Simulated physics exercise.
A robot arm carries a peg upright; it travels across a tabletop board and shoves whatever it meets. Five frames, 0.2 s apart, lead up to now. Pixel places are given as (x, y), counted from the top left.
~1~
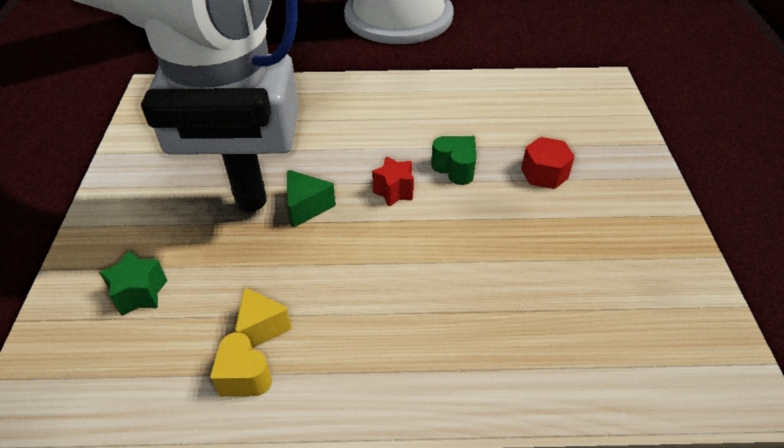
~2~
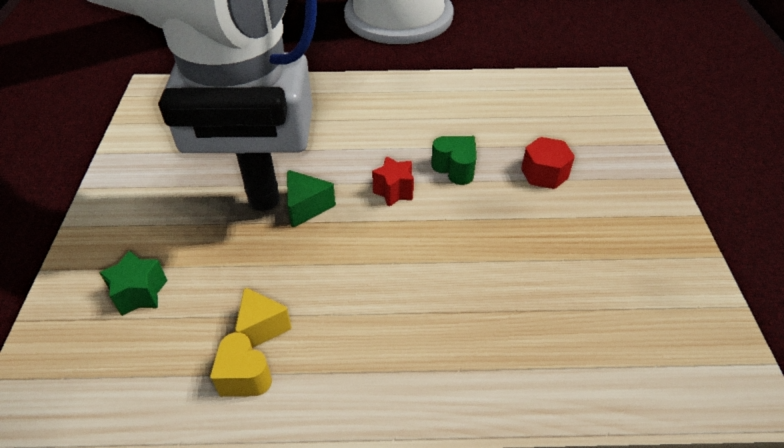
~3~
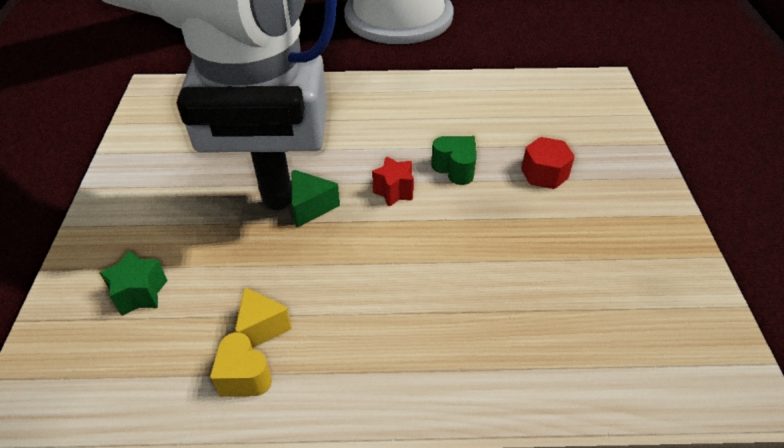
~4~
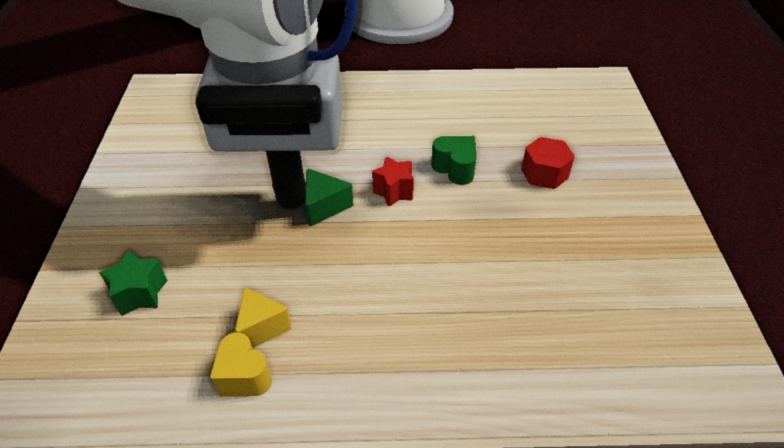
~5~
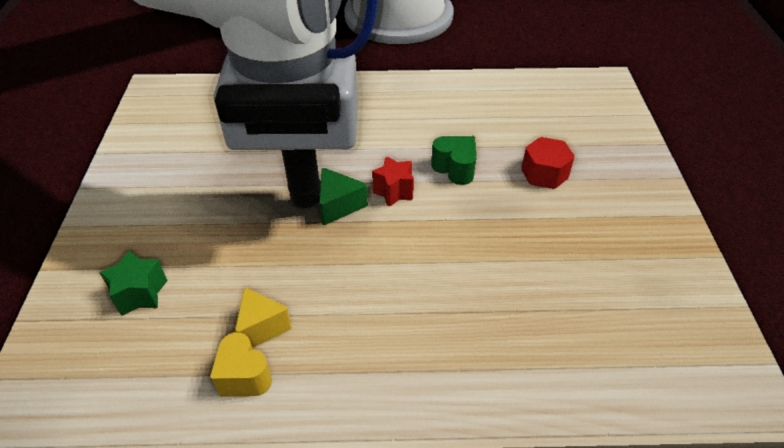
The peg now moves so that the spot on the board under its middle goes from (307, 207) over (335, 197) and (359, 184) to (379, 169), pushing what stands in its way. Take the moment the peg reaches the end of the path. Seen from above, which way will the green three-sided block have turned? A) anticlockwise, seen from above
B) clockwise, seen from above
I choose B.
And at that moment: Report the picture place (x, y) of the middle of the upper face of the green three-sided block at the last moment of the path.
In the picture, it is at (378, 182).
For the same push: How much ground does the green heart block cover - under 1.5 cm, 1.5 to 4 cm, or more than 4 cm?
It moves only a bit, under 1.5 cm.
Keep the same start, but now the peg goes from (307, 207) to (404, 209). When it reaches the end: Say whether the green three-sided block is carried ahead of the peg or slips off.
Ahead to the end.
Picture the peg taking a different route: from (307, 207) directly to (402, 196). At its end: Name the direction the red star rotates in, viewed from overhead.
From above, counter-clockwise.
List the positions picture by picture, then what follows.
The first picture shows peg tip (252, 202); block tops, green three-sided block (303, 186); red star (394, 170); green heart block (458, 147).
The second picture shows peg (265, 201); blocks unchanged.
The third picture shows peg (278, 200); green three-sided block (308, 186).
The fourth picture shows peg (292, 199); green three-sided block (322, 185).
The fifth picture shows peg (306, 198); green three-sided block (337, 184); red star (394, 170); green heart block (458, 147).
The first path, step by step. Halfway along, peg (348, 182); green three-sided block (373, 182), turned 25° clockwise; red star (403, 168).
At the end, peg (379, 161); green three-sided block (378, 182), turned 40° clockwise; red star (410, 168); green heart block in place.
